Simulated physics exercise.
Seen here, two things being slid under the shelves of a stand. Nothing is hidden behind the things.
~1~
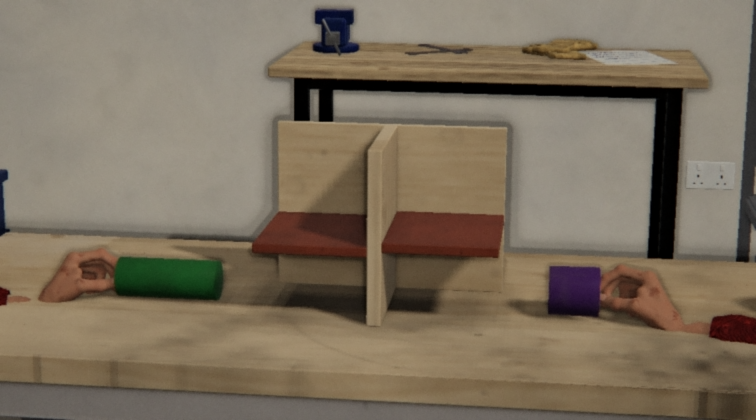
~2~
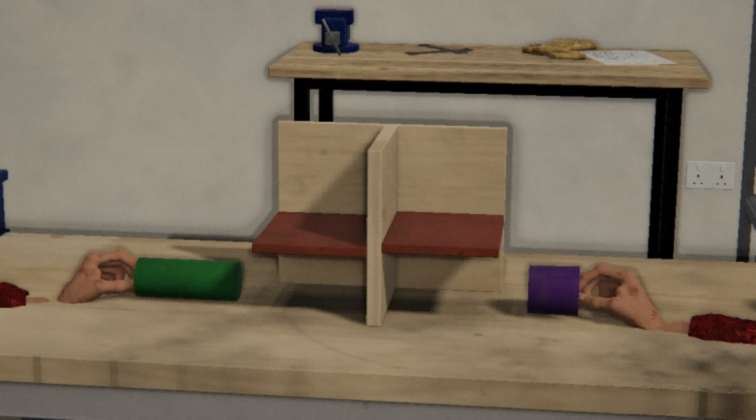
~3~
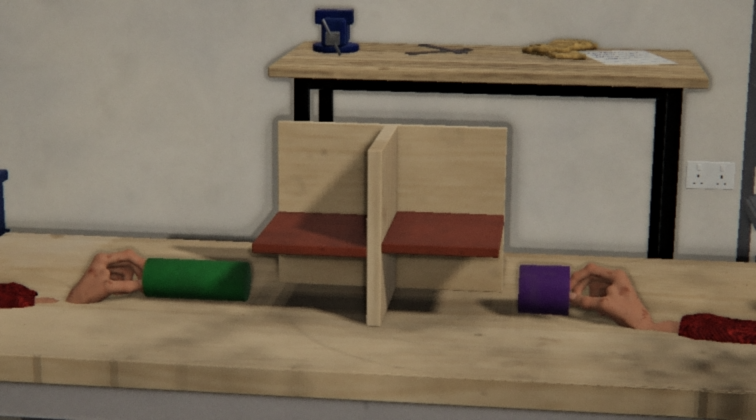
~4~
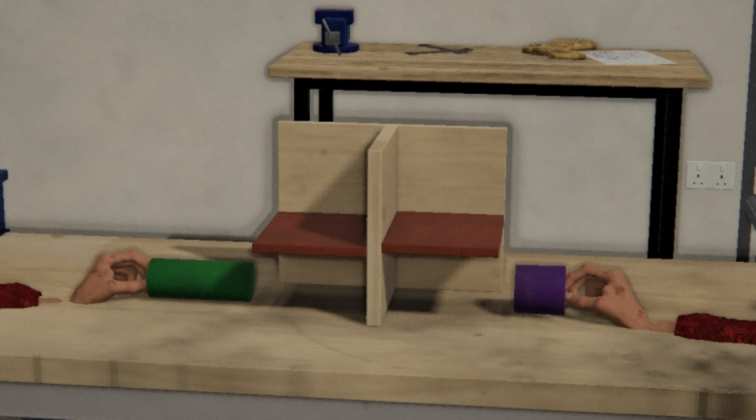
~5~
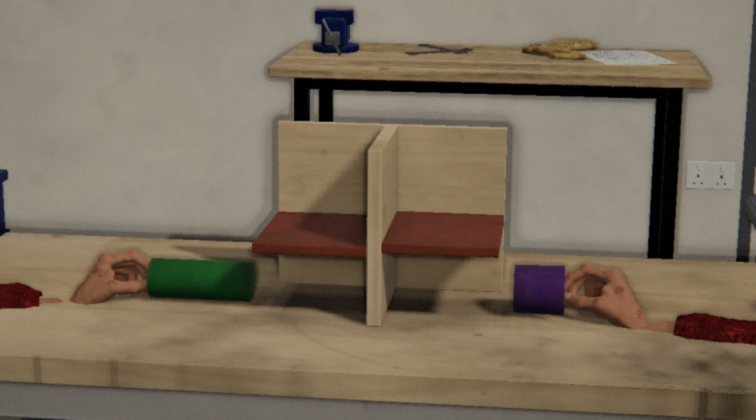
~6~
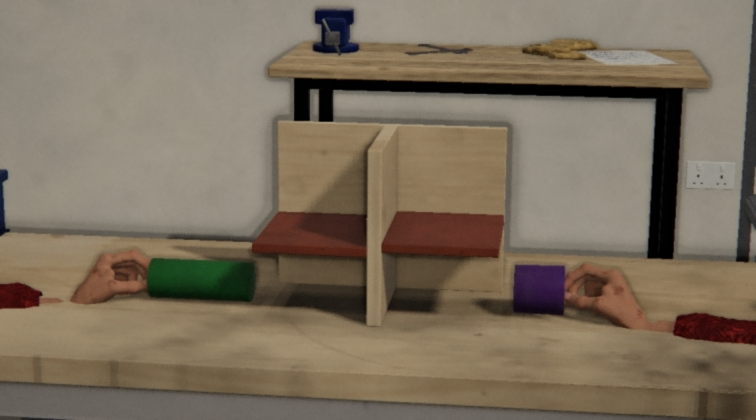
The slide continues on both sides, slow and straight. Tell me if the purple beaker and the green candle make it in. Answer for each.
In the end the purple beaker clears the shelf; the green candle clears the shelf.
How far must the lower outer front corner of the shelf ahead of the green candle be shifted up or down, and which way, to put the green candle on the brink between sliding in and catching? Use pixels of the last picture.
About 28 pixels down.
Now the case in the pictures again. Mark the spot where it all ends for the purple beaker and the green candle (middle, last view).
The purple beaker at (470, 287), the green candle at (316, 285).
Then, 0.42 s past the last view, purple beaker part of the way in near (500, 288); green candle sliding up to the opening near (238, 281).
Finally, the purple beaker goes under, near (469, 287); the green candle goes under, near (316, 285).
